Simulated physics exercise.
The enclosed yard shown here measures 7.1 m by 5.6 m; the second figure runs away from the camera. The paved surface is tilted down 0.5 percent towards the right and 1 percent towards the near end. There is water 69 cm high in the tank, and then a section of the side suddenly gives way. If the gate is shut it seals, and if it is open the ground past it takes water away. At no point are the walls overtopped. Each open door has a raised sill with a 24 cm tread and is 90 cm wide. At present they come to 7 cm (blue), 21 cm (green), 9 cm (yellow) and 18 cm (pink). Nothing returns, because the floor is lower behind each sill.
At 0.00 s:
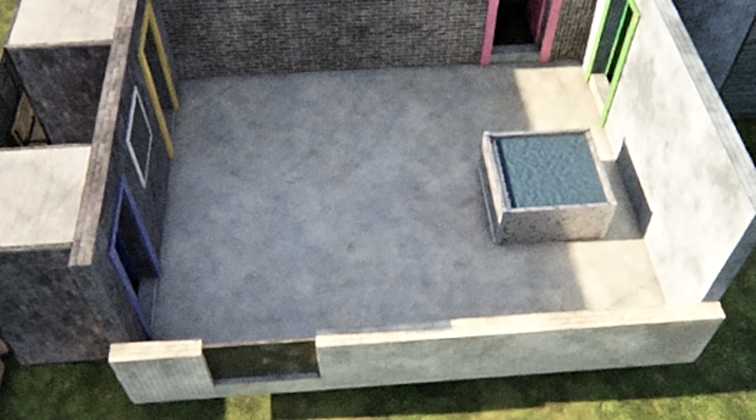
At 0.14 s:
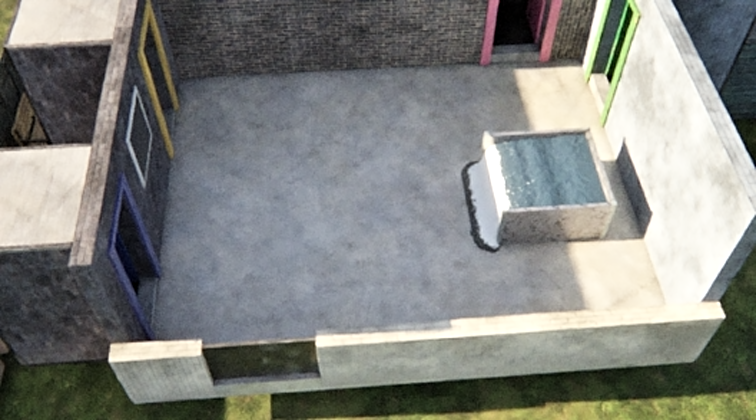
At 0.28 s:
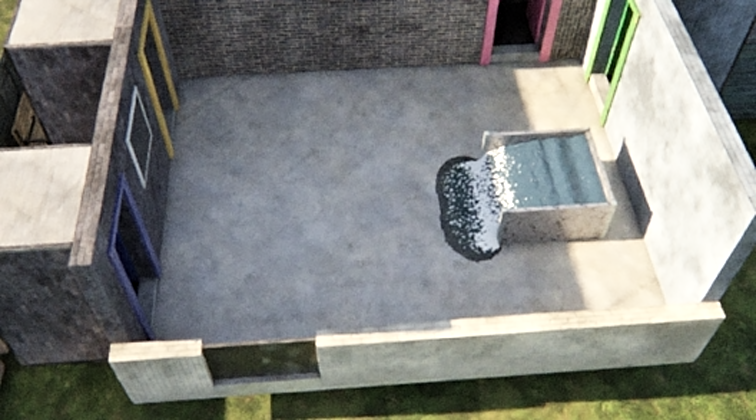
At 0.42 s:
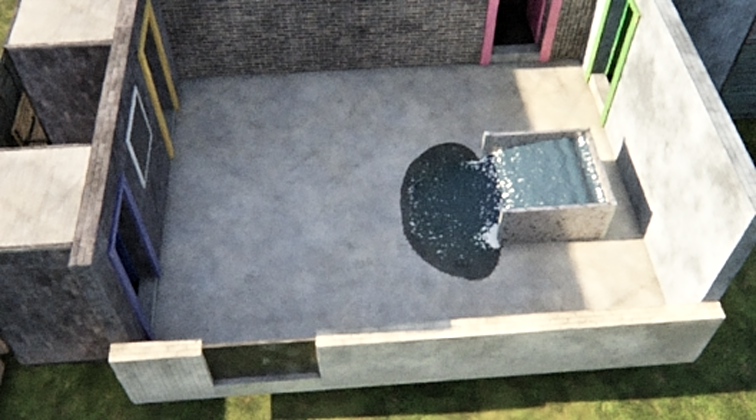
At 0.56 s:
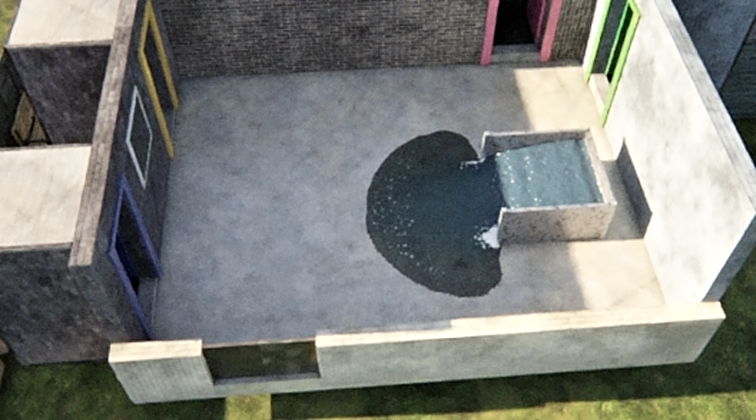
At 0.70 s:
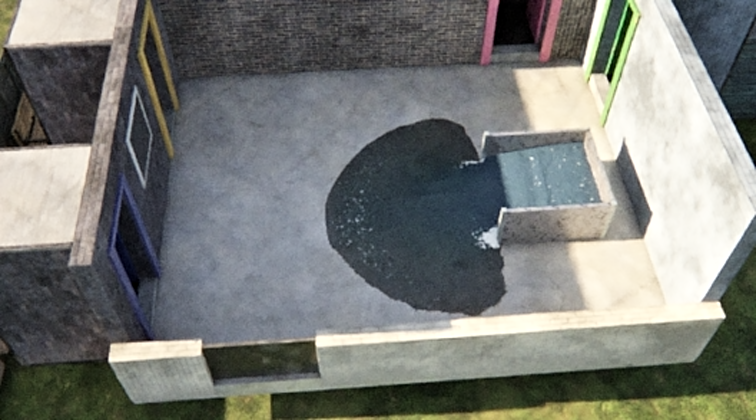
A walled yard with a grey paved floor is seen from high above, with dark brick walls at the left and back and pale ones at the right and near side. Yellow and blue doorways stand on the left, pink at the back and green at the right, near a raised stone tank of water. Water bursts from the tank's left side and spreads leftward in a widening dark pool, while the view stays still.
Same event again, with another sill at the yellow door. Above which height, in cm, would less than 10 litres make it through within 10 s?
Above roughly 10.5 cm.
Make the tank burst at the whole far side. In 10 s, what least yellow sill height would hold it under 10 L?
Some 7.0 cm.
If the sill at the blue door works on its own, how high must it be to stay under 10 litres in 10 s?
At blue, about 16 cm.
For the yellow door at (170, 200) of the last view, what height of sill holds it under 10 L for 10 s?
Minimum: Close to 15 cm.
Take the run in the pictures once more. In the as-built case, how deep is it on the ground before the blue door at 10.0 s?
4.0 cm.
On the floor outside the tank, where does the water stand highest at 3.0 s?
(149, 373).
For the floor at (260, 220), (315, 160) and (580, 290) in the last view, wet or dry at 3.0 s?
First wet through, second wet through, third bone-dry.
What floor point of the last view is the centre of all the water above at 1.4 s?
I'd put it close to (439, 210).
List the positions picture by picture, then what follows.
Still water, 69 cm deep, in the tank at (547, 172); the yellow door at (160, 86) is dry, in the first frame.
The front is at (482, 242), 0.3 m from the gap at (493, 195); 0.3 m2 of floor is wet, 69 cm left at the back, in the second frame.
Water pours out at (492, 196) and has run 0.7 m, to (453, 241); about 11 cm deep outside, 67 cm at the back, in the third frame.
The front is at (411, 233), 1.3 m from the gap at (492, 197); 2.5 m2 of floor is wet, 59 cm left at the back, in the fourth frame.
The gap is at (492, 197), the front 1.8 m out at (375, 232); the back of the tank holds 58 cm, in the fifth frame.
Water pours out at (492, 198) and has run 2.4 m, to (335, 238); about 5 cm deep outside, 53 cm at the back; 3.0 m in a straight line remain to the yellow door at (160, 86), in the sixth frame.
After 1.4 s water covers 40 % of the floor, deepest (22 cm) near (476, 210); it has not reached the yellow door.
After 3.0 s water covers 65 % of the floor, deepest (28 cm) near (149, 373); 14 cm at the yellow door, 8 litres in over its 9 cm sill.
After 10.0 s water covers 95 % of the floor, deepest (10 cm) near (673, 336); 2 cm at the yellow door, 17 litres in over its 9 cm sill.
At the yellow door as built, the water arrived by 2.2 s and peaked near 15 cm at 2.6 s.
Run again over the same 10 s with other heights there, 17 litres in over 9 cm, 5 litres over 12 cm. The limit of 10 litres is kept from about 10.5 cm up.
